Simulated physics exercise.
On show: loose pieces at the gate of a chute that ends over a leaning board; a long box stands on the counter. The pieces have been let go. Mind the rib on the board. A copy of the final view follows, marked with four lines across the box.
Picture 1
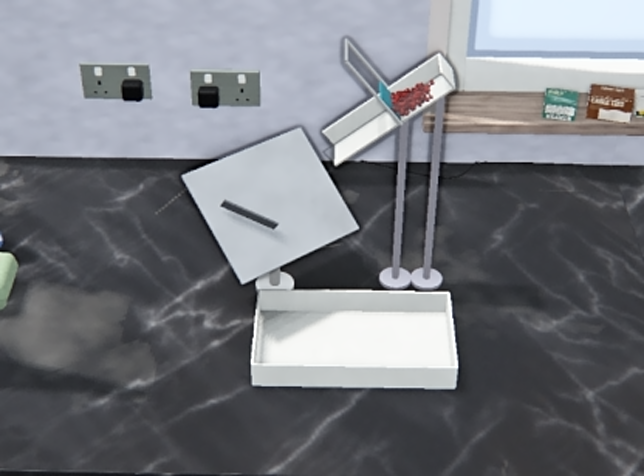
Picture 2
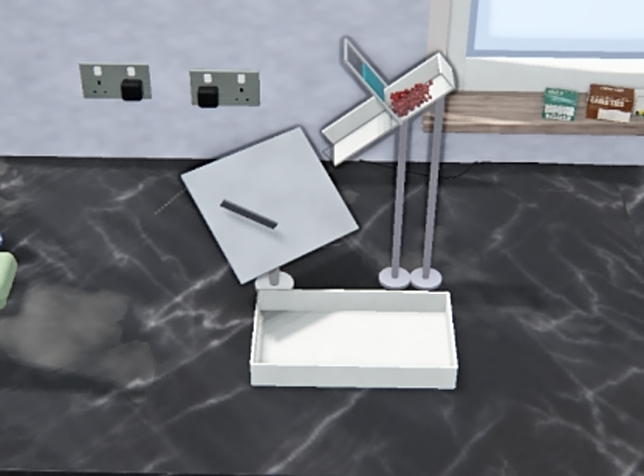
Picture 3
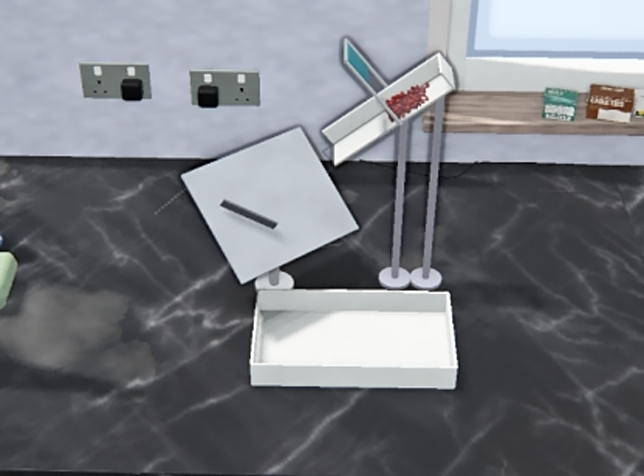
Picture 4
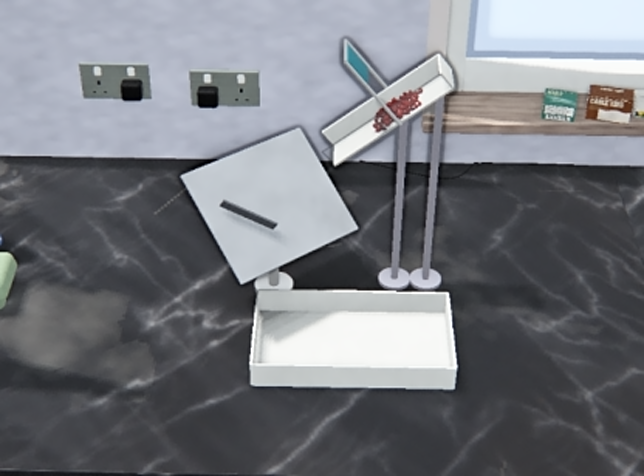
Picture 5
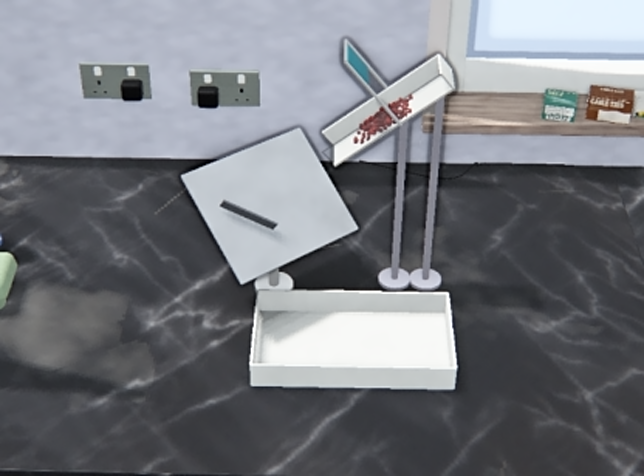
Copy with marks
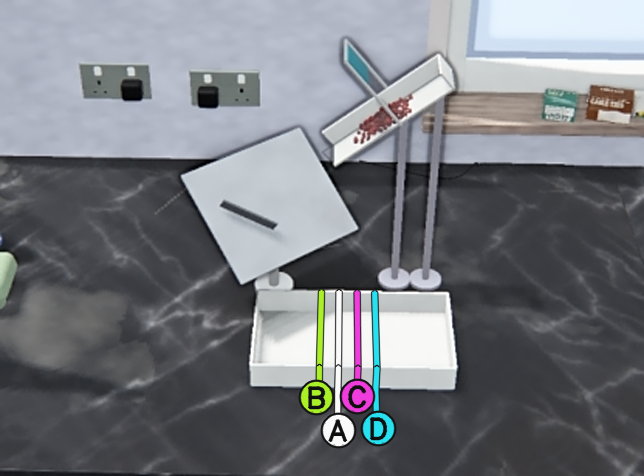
White chute above a tilted ribbed board and an empty box, its teal gate lifting and red beans sliding down to the left.
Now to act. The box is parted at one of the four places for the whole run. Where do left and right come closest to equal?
Line B does it best.
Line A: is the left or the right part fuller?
More lands on the left.
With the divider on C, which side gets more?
More lands on the left.
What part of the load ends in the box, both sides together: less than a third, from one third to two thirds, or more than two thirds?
About that: More than two thirds.
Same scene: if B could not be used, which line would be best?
That would be A.
On the marked copy, line A crosses the front rim at (338, 366); line B crosses the front rim at (319, 366); line C crosses the front rim at (357, 366); line D crosses the front rim at (376, 367).
Choosing A, of what is caught, the bulk on the left of the divider, close to a quarter on the right.
Choosing B, of what is caught, close to half on the left of the divider, close to half on the right.
Choosing C, of what is caught, all but a few on the left of the divider, a small share on the right.
Choosing D, of what is caught, the whole lot on the left of the divider, none at all on the right.
